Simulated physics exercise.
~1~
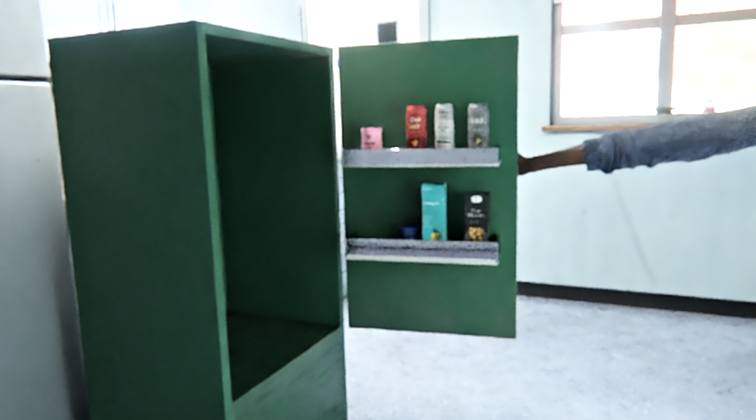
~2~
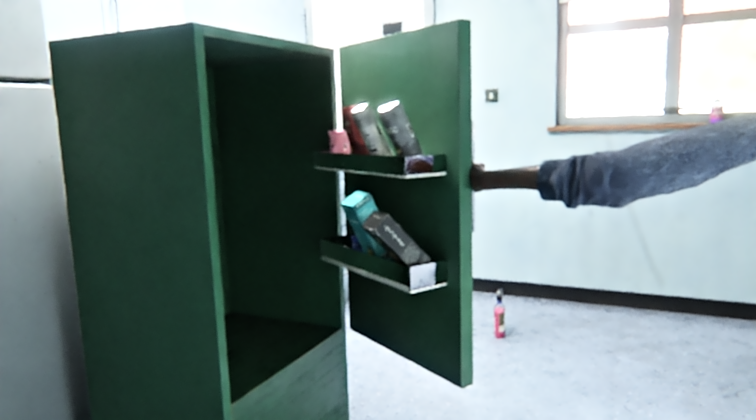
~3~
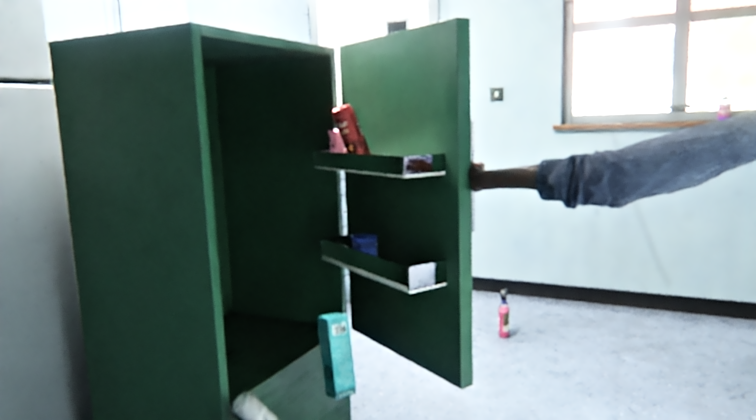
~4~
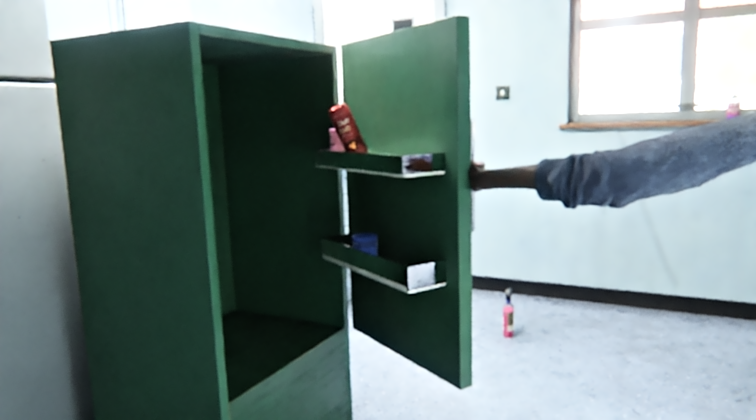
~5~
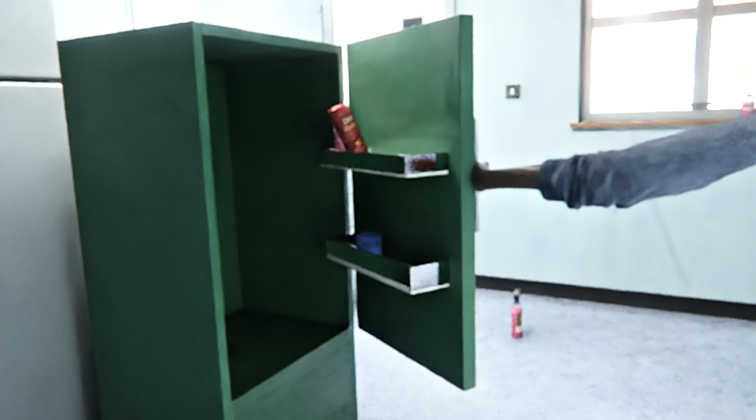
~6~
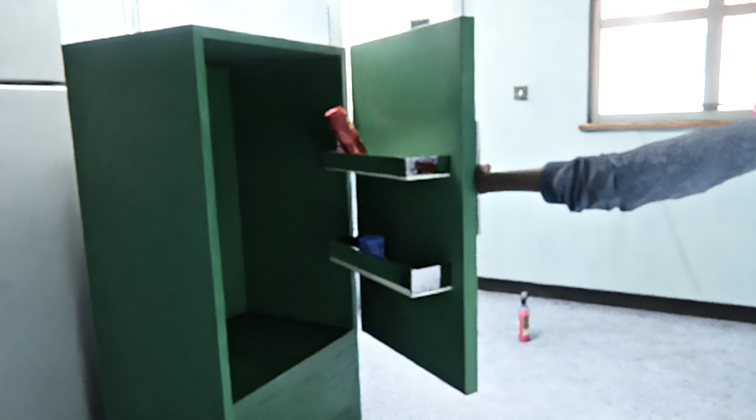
Green cabinet door swinging partway shut under a hand, cartons and cans tipping off its racks, a red can left leaning.
